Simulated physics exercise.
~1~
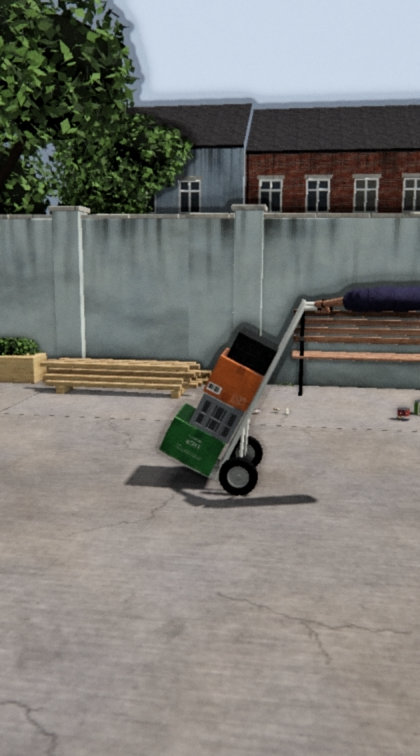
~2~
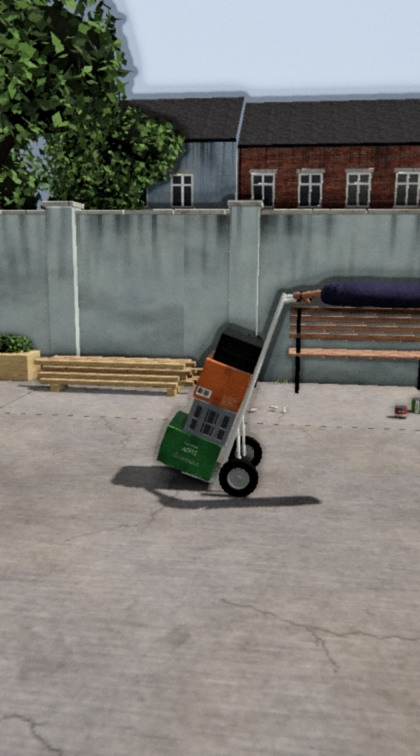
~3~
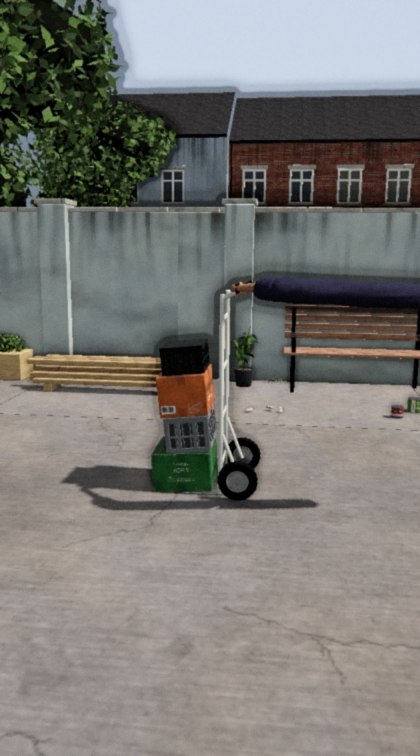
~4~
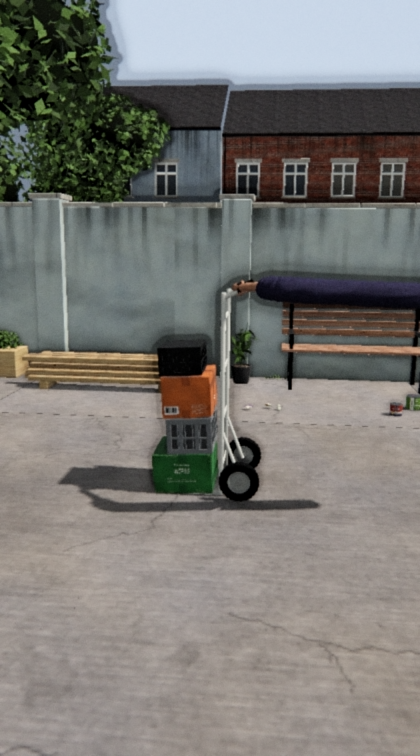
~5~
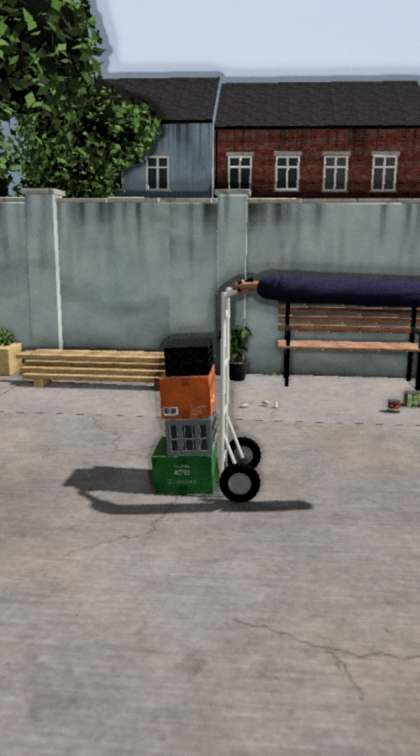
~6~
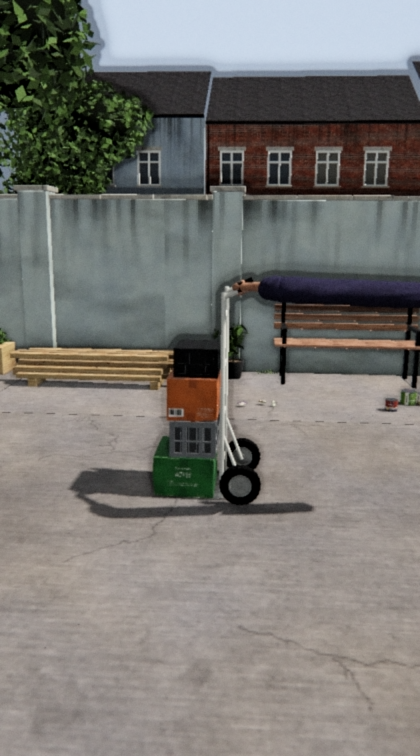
In a paved yard beside a concrete wall and benches, a tilted sack truck holding a green box, grey crate, orange box and black crate swings upright, its handle gripped by a dark-sleeved arm; the stack settles with slight shifting and ends still piled in order.
